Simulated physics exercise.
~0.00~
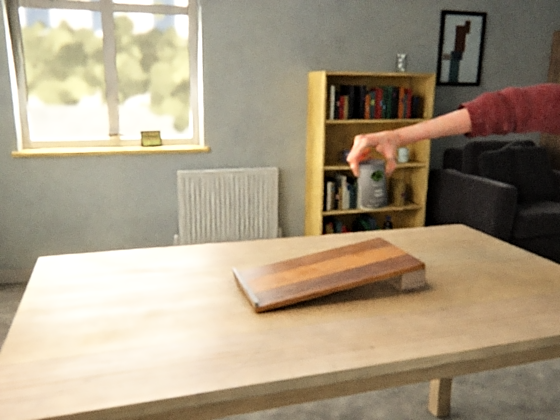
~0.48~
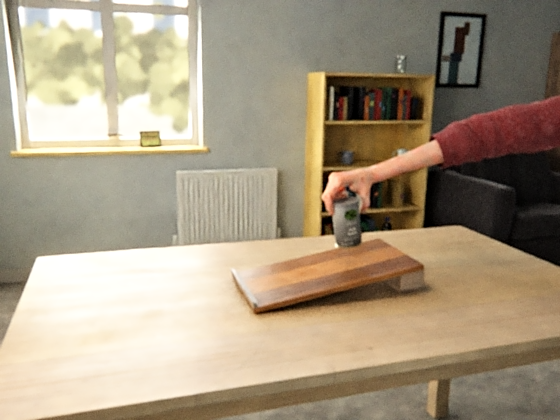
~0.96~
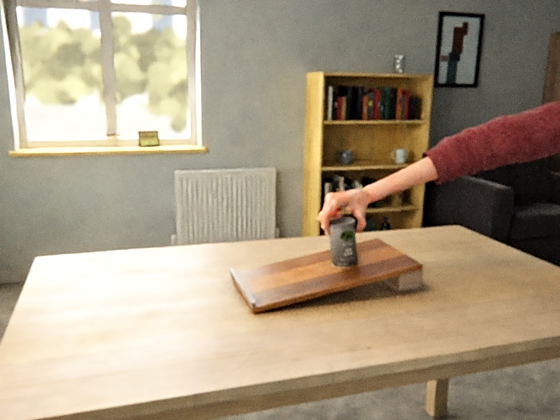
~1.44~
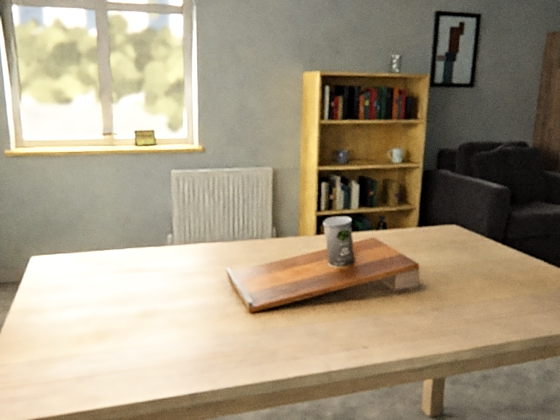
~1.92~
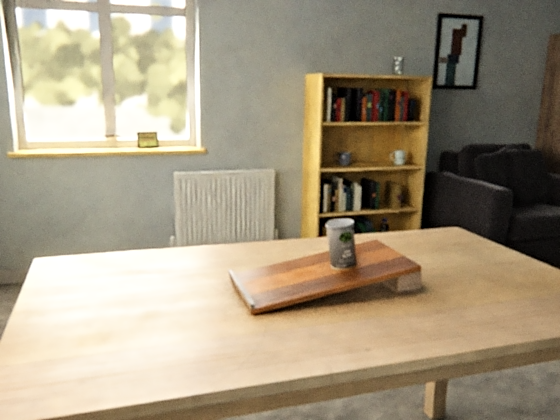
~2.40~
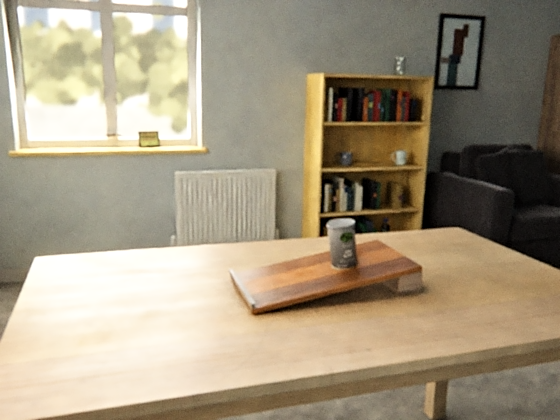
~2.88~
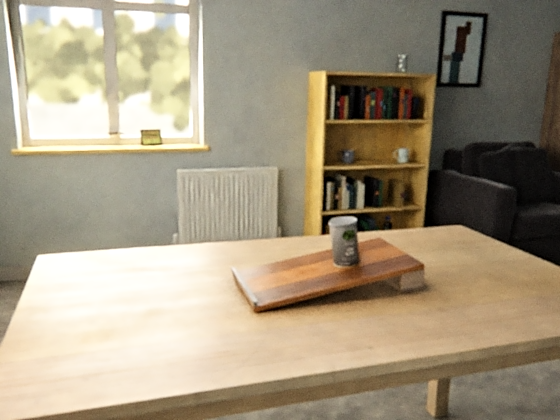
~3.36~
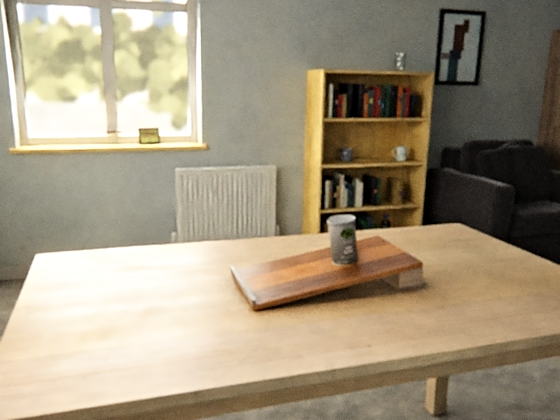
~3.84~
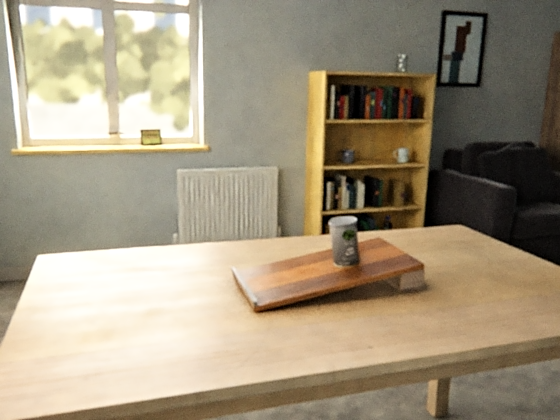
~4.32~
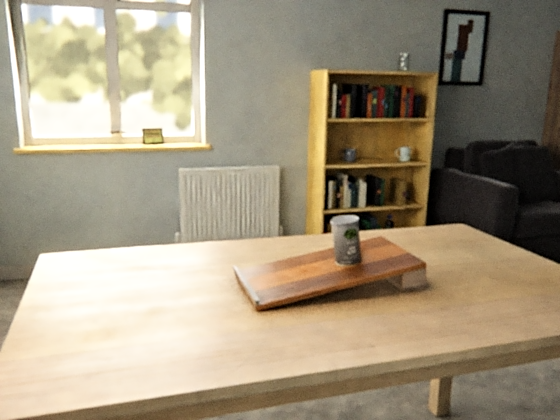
A small grey tin hangs in the grip of a hand reaching in from the right, above a striped wooden board that slopes gently on a pale table. The hand lowers the tin down and to the left until it meets the raised part of the board. It holds the tin there briefly, then lets go and withdraws out of view. The tin stays where it was set, leaning slightly with the slope. While the view sways a little, neither tin nor board shifts, and the tin is still resting on the incline at the end.
